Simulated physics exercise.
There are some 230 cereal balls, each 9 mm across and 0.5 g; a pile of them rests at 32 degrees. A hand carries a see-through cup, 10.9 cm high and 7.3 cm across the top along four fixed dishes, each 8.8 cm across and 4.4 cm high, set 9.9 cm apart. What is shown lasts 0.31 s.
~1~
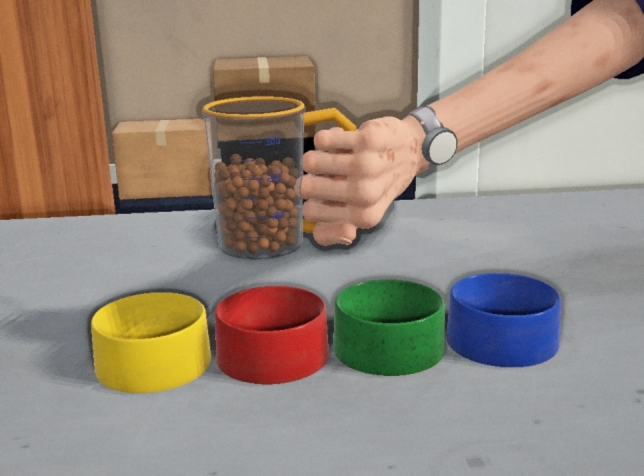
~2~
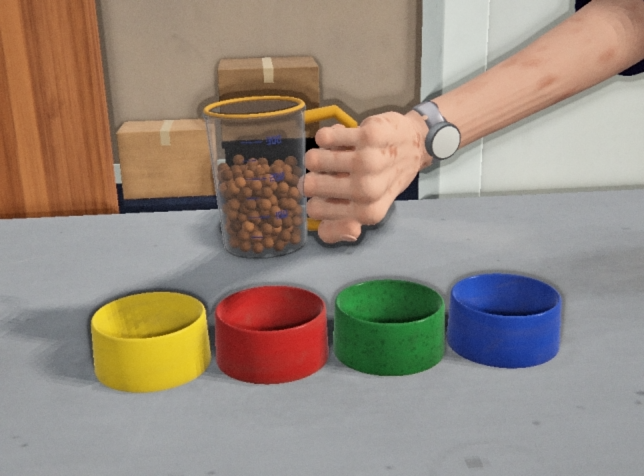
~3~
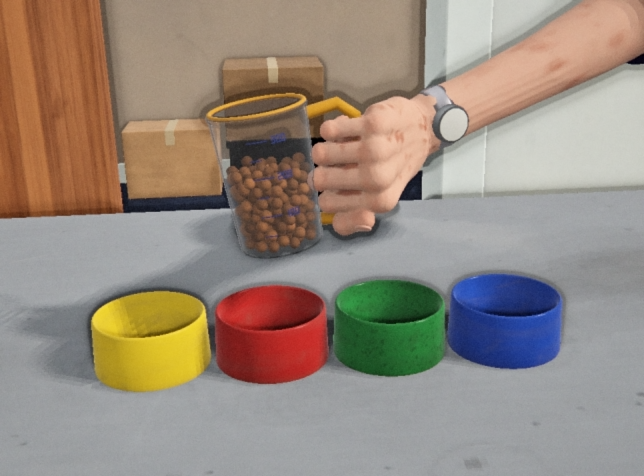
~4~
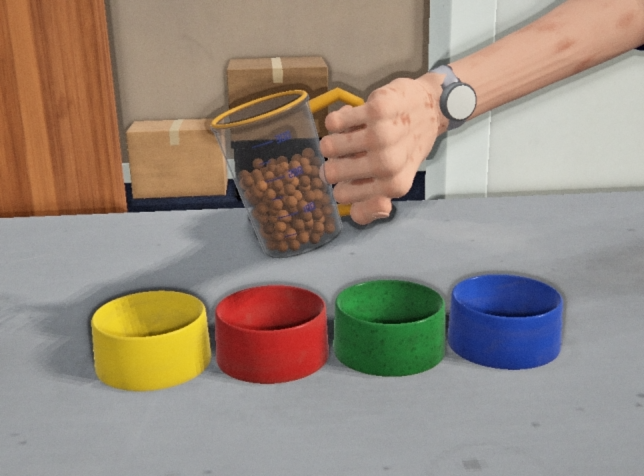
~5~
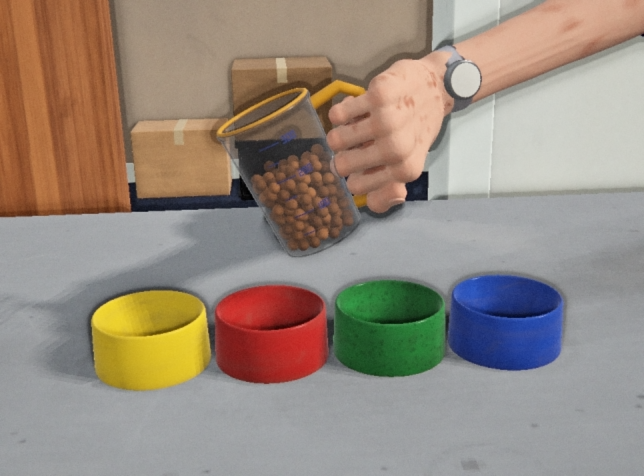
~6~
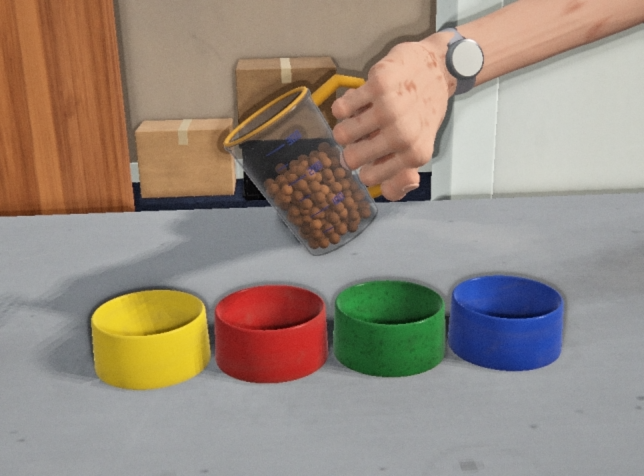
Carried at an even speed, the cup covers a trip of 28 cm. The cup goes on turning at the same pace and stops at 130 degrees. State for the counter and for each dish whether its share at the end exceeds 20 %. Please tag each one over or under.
Red dish - under; blue dish - under; green dish - over; yellow dish - under; counter - under.
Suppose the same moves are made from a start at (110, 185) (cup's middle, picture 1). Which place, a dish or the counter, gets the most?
I'd say red collects the most.
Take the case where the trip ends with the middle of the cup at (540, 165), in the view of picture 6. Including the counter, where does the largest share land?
Result: Biggest portion at green.
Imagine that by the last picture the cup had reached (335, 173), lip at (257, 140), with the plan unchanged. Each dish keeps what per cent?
Dish by dish: Red 0 percent, blue 90 percent, green 0 percent, yellow 0 percent.
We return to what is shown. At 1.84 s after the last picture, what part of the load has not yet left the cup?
I'd say close to 0 per cent.
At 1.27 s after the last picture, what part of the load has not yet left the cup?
About 0 per cent.
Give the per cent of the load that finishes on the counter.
I'd put it near 0 per cent.
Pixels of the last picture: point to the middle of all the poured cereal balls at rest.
In the last view, approximately (392, 323).
Then, 0.76 s after the last picture, tilt 129 degrees; cup holds 70 %, green 25 %.
Then, 1.27 s after the last picture, tilt 130 degrees; cup holds 0 %, green 100 %.
Then, 1.84 s after the last picture, tilt 130 degrees; cup holds 0 %, green 100 %.
In the end, red 0 %, blue 0 %, green 100 %, yellow 0 %, counter 0 %.
